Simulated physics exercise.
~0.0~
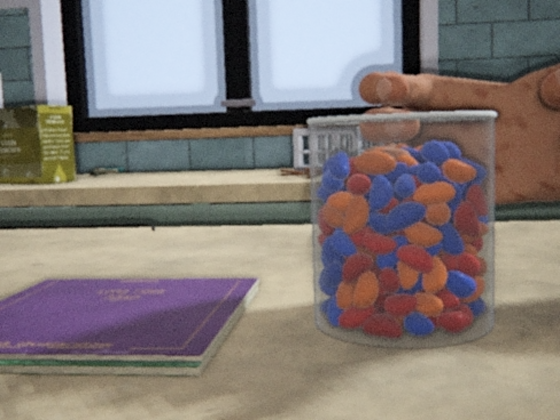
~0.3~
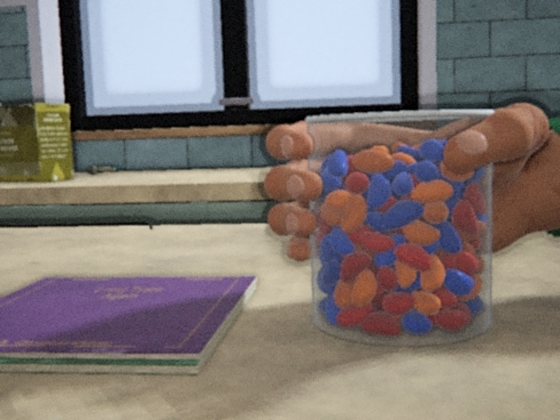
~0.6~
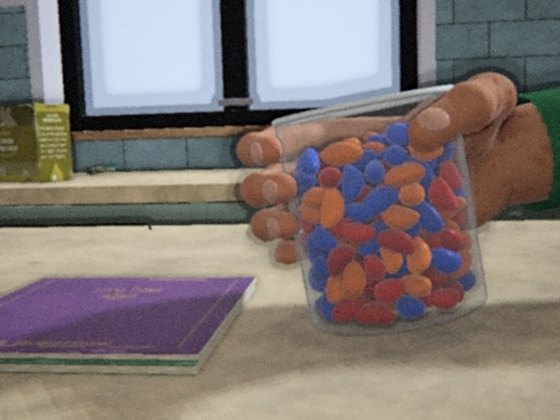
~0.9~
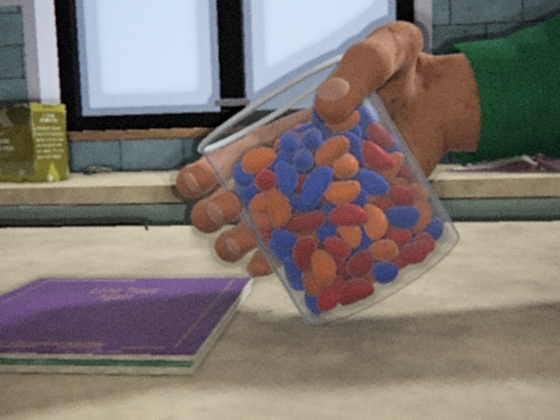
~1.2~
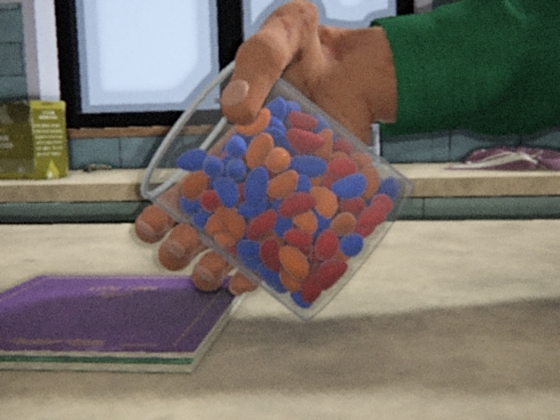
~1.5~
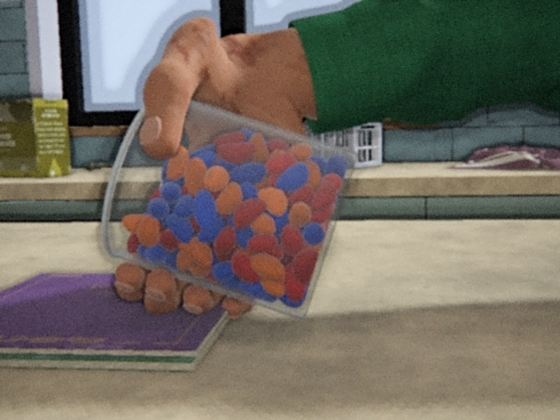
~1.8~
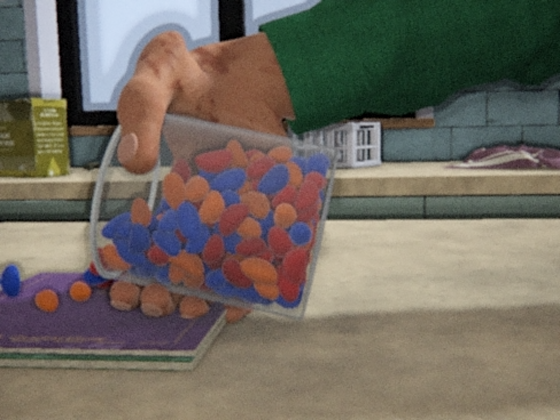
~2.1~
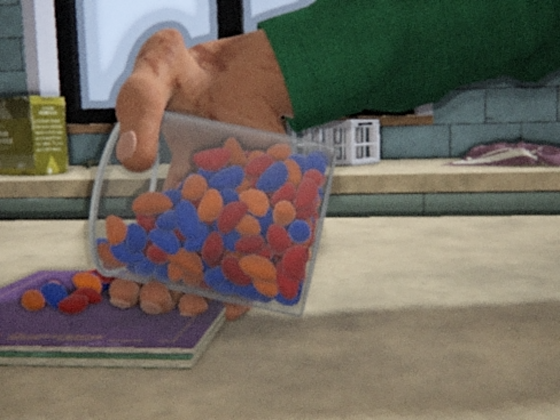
On a kitchen counter, a hand grips a clear glass of red, blue and orange jelly beans and tips it leftward toward a purple-covered book pile, where it comes to rest on its side as a few beans spill onto the cover, most staying inside.
